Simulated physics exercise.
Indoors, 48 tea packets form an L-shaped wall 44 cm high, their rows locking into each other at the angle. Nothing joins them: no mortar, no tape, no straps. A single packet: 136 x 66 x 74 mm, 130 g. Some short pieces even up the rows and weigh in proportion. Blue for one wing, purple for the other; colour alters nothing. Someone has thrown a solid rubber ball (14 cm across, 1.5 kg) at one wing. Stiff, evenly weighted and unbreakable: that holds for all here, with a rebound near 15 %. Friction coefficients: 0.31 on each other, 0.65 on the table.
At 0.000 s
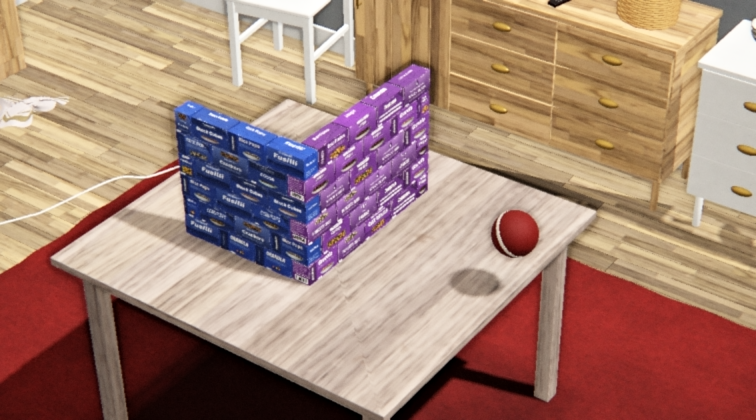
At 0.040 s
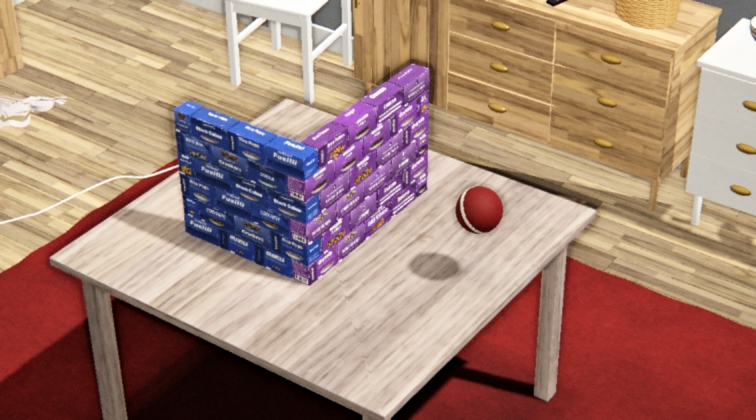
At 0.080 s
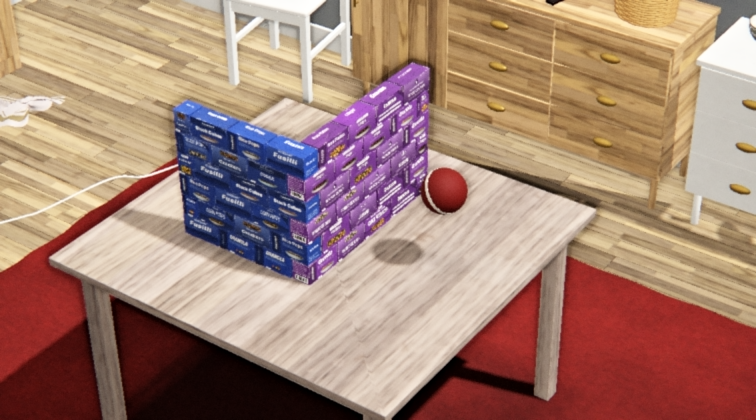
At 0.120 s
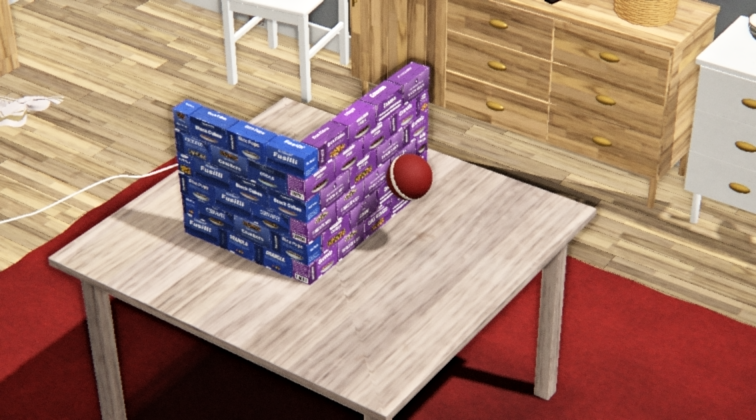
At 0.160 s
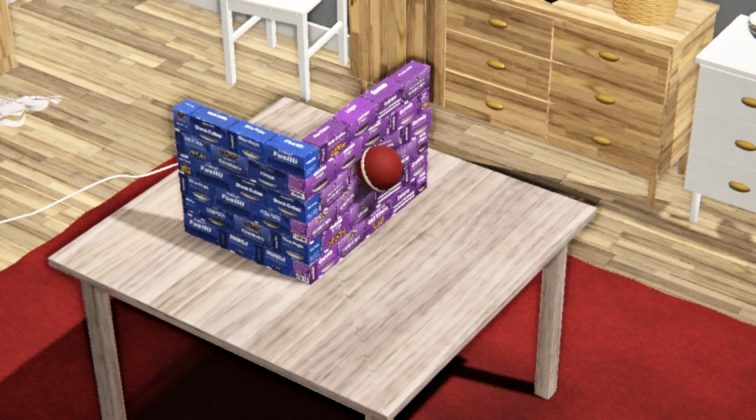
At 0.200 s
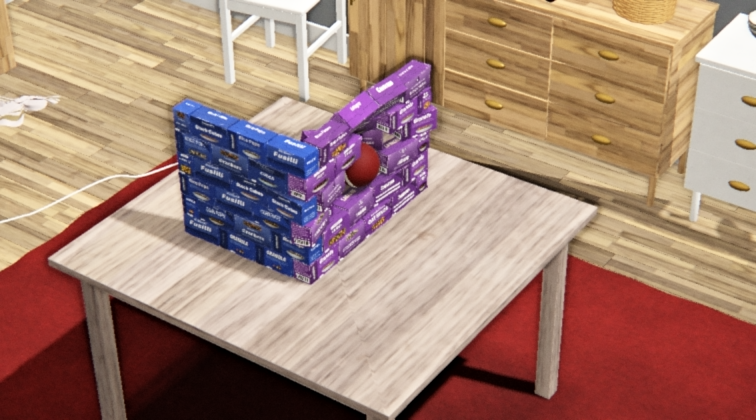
L-shaped wall of blue and purple packets on a wooden table, a red ball flying leftward and pushing into the purple wing.
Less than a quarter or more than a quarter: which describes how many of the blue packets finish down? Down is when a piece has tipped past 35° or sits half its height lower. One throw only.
Finishing down: Fewer than one in four.
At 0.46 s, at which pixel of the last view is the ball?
It should be about (220, 138) in pixels.
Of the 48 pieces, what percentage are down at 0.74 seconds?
25 per cent at that moment.
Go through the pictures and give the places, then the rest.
In the first picture (places mark the middle of the side facing us; the camera moves round a little), ball (515, 234) 43 cm from contact, 3.2 m/s; top blue packet (285, 164); top purple packet (363, 129); nothing disturbed.
The second picture shows ball (479, 210) 30 cm from contact, 3.1 m/s; top blue packet (285, 163).
The third picture shows ball (444, 191) 18 cm from contact, 3.0 m/s; top blue packet (285, 163).
The fourth picture shows ball (410, 177) 6 cm from contact, 3.0 m/s; top blue packet (285, 162).
The fifth picture shows ball (379, 169) after contact, 2.2 m/s; top blue packet (285, 162); top purple packet (363, 125) leaning 7°; 8 disturbed, none down.
The sixth picture shows ball (357, 164) after contact, 2.2 m/s; top blue packet (285, 162); top purple packet (361, 124) leaning 36°; 16 disturbed, none down.
After 0.28 s, ball still moving; none of the 21 blue packets down (7 of 48 in all colours); top blue packet shifted 7 mm; top purple packet on its side.
After 0.46 s, ball still moving; none of the 21 blue packets down (9 of 48 in all colours); top blue packet shifted 11 mm; top purple packet on its side.
After 0.74 s, ball still moving; none of the 21 blue packets down (11 of 48 in all colours); top blue packet shifted 6 mm; top purple packet leaning 15°, 18 cm lower.
After 1.10 s, ball still moving; none of the 21 blue packets down (11 of 48 in all colours); top blue packet shifted 6 mm; top purple packet upside down.
At rest (1.7 s), ball rolling away; none of the 21 blue packets down (11 of 48 in all colours); top blue packet shifted 7 mm; top purple packet upside down. That is 0 per cent. As the last picture would show them, middles, top blue packet near (293, 158), top purple packet near (349, 188).
